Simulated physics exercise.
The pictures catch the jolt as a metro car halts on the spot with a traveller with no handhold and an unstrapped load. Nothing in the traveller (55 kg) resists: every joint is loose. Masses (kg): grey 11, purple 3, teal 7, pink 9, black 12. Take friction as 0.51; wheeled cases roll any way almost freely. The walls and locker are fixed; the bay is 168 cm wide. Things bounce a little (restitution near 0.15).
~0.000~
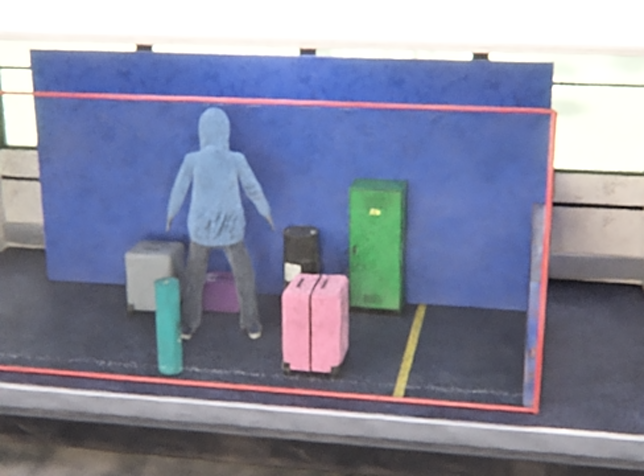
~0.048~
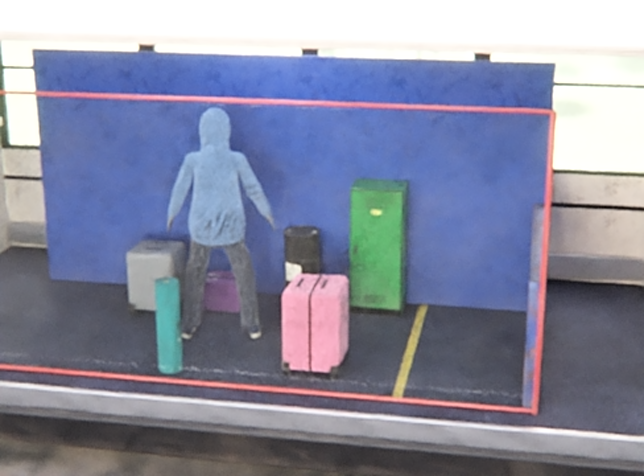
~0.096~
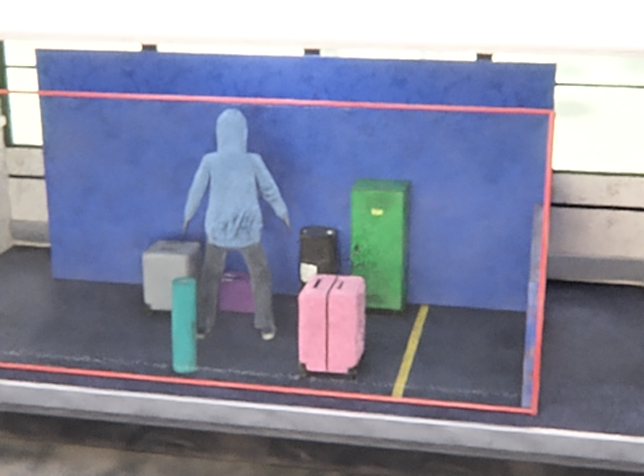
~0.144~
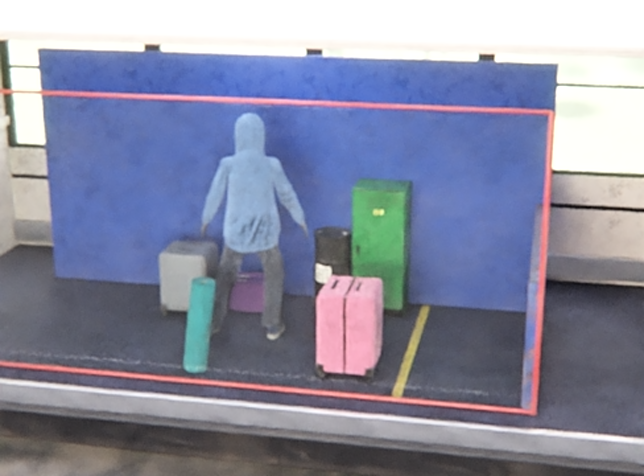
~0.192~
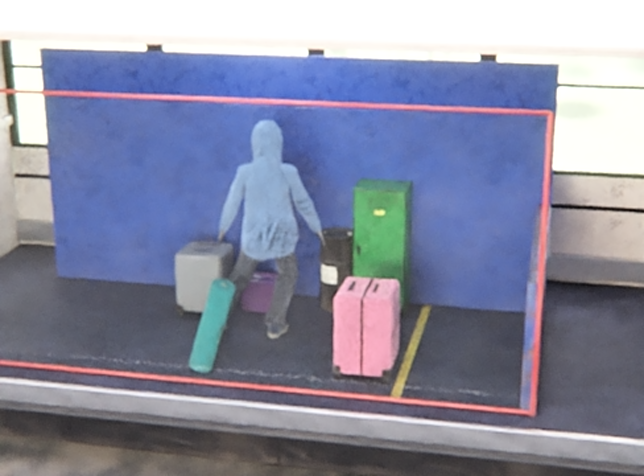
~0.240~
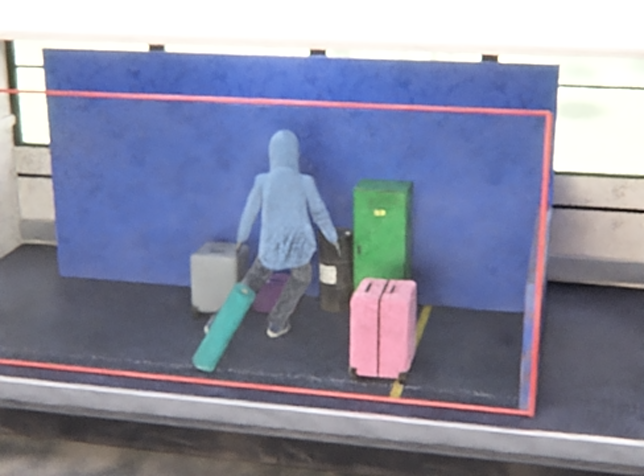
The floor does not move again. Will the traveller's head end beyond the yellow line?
This time the traveller's head gets past the yellow line.
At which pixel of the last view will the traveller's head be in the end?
Around (487, 327).
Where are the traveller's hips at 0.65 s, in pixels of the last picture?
Near (386, 327).
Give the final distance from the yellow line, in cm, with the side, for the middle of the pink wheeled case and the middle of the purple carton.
Pink wheeled case 30 past, purple carton 100 short.
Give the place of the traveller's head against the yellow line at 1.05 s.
About 50 cm past it.
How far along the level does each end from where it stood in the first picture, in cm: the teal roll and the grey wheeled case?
About: Teal roll 70, grey wheeled case 100.
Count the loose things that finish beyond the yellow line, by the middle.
1 of them.
After 0.40 s the traveller's head is 52 cm short of the yellow line, near (341, 220) in the last picture's view; the grey wheeled case 124 cm short of the yellow line, tilted 0°.
After 0.65 s the traveller's head is 19 cm past the yellow line, near (443, 295) in the last picture's view.
After 1.05 s the traveller's head is 52 cm past the yellow line, near (490, 320) in the last picture's view.
When all is still (1.9 s), grey wheeled case stops short of the yellow line; purple carton stops short of the yellow line; teal roll stops short of the yellow line; pink wheeled case crosses the yellow line; black drum stops short of the yellow line; traveller's head crosses the yellow line.
